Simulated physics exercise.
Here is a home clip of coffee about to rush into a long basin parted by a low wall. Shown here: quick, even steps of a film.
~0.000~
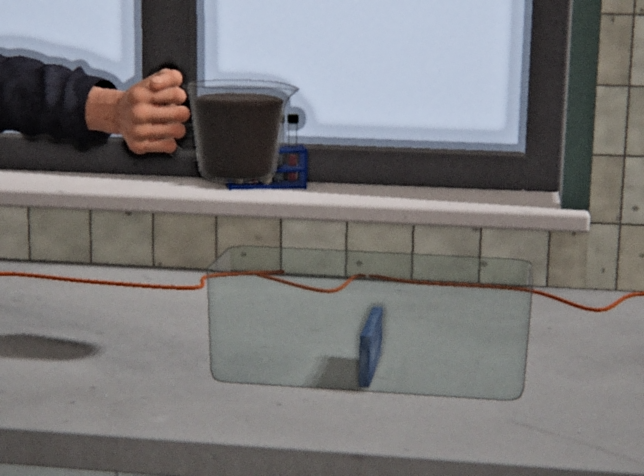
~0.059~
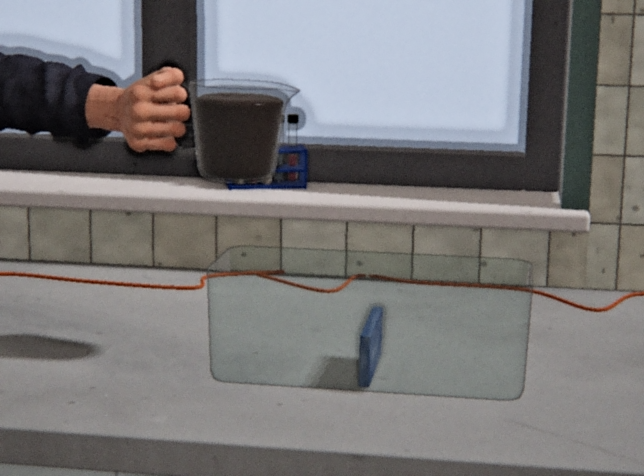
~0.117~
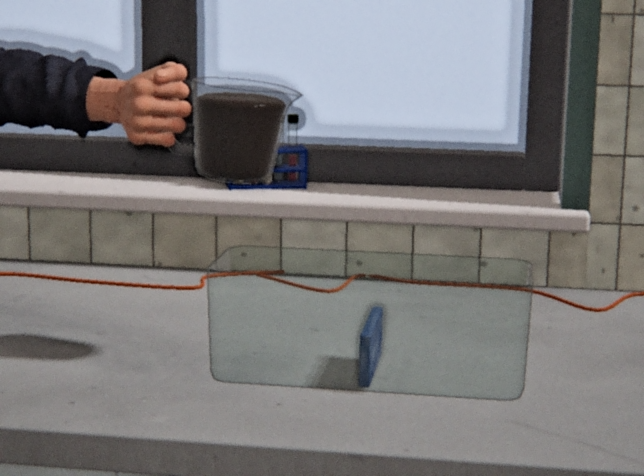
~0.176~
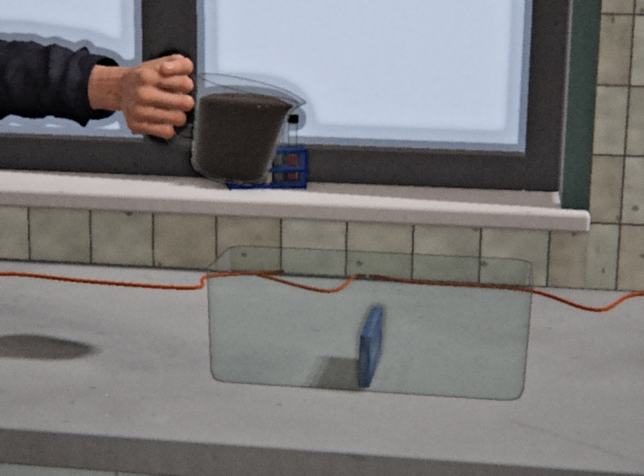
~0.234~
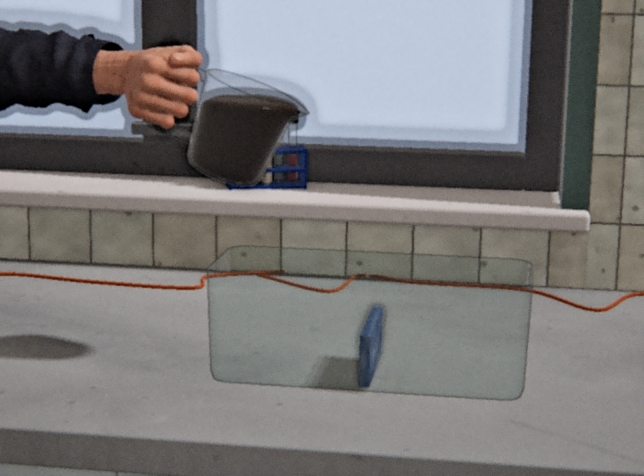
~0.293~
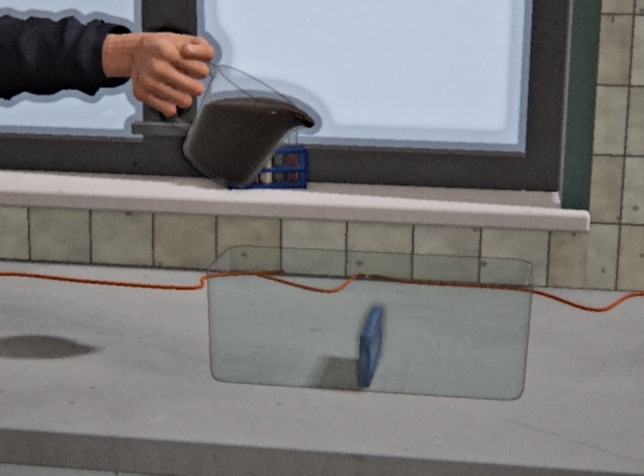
A dark-filled clear jug held by a hand tilts gradually to the right above a clear basin with a blue divider.
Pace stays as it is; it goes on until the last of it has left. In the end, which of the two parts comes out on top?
The left one.
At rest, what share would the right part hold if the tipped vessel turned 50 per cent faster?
Something like 5 percent.
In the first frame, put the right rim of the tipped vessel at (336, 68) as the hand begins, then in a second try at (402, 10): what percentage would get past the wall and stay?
Roughly 80 per cent, then roughly 90 per cent.
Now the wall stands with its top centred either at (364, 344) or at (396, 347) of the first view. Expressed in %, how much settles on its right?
Try 1: Some 30 %; try 2: 10 %.
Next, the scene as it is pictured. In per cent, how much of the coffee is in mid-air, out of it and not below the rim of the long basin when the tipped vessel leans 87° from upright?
Roughly 30 per cent.
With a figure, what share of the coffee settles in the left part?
That works out to roughly 85 percent.
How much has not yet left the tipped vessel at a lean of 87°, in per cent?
I'd reckon near 50 percent is still held at that tilt.
By 0.60 s the tilt is 87° and 50 per cent is still to pour, 17 is left of the wall and 5 right of it.
By 0.82 s the tilt is 104° and 8 per cent is still to pour, 72 is left of the wall and 8 right of it.
By 1.06 s the tilt is 104° and 0 per cent is still to pour, 87 is left of the wall and 9 right of it.
By 1.31 s the tilt is 104° and 0 per cent is still to pour, 87 is left of the wall and 9 right of it.
At rest 87 per cent lies left of the wall, 10 right of it and 3 outside.
